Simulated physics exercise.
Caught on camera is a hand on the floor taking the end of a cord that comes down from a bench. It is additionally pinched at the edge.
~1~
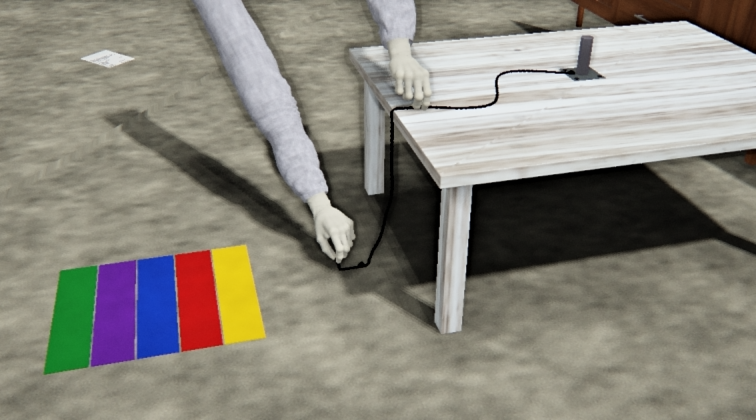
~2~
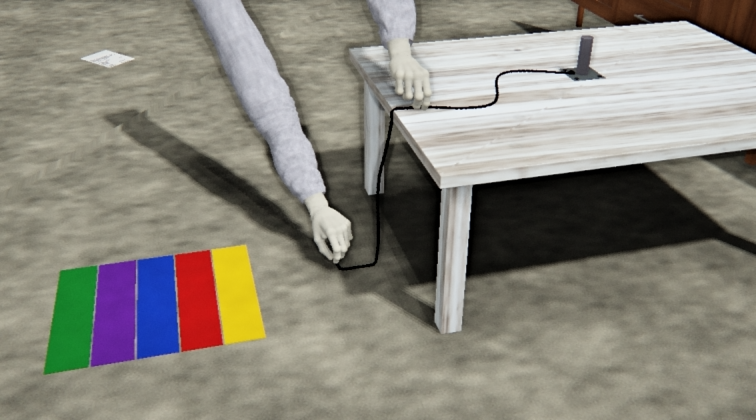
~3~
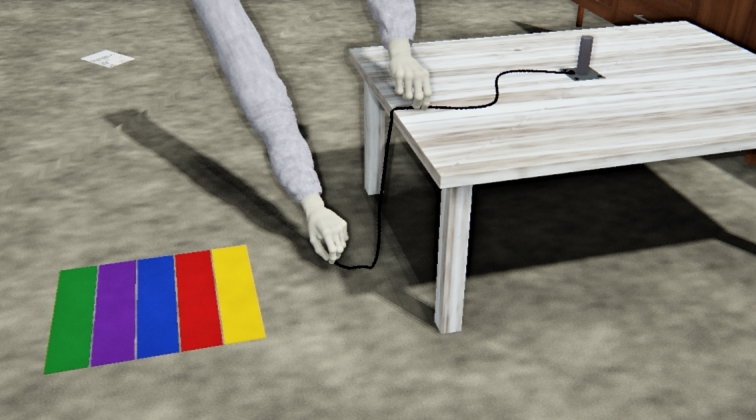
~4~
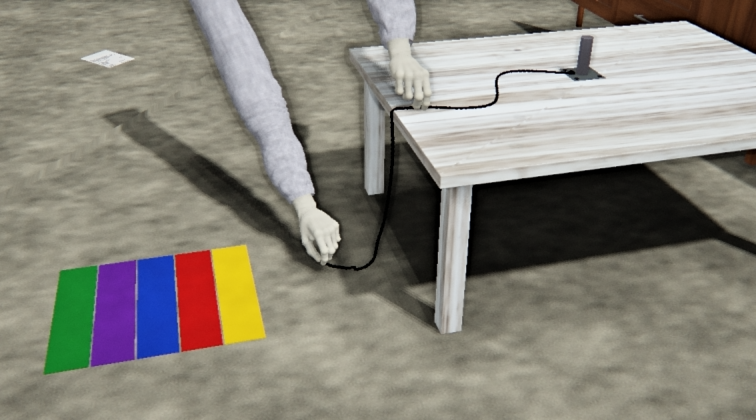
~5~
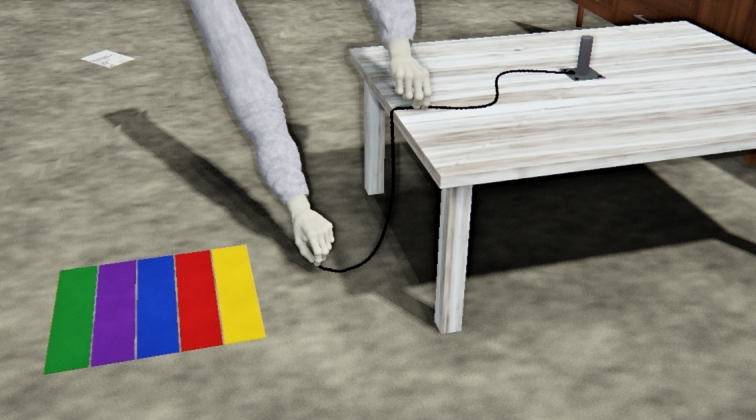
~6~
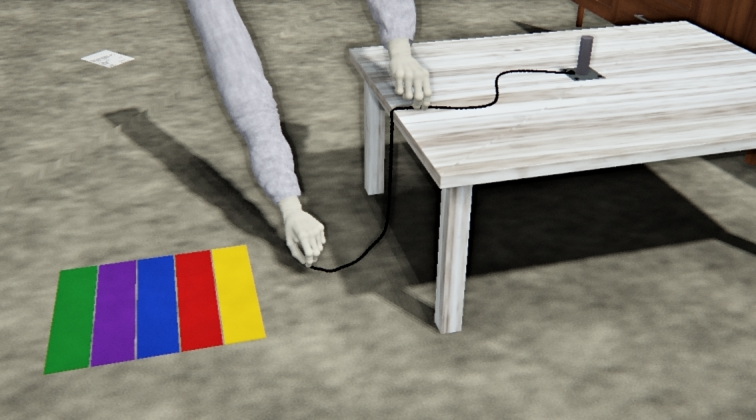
A hand holding the end of a black cord near the floor slides a short way left, toward a row of colored stripes, while another hand pins the cord at the table's edge. The hanging section shifts from a steep drop into a wider curve, and the cord on the tabletop stays still.
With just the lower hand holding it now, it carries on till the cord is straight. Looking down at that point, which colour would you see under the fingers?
You would see blue.
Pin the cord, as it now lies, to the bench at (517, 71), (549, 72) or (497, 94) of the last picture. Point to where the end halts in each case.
Going through the tries, I'd expect close to (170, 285), (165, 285) and lastly (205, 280).
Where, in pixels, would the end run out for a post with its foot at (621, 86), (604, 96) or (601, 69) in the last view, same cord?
Around (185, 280), (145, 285) and (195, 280).
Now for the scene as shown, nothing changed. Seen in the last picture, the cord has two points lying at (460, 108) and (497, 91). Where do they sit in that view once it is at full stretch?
Result - first point (404, 103), second point (467, 92).
Early on, end near (224, 275); over yellow.
Midway, end near (183, 281); over red.
At the end of the slack, end near (158, 284); over blue. It halts on the blue strip.
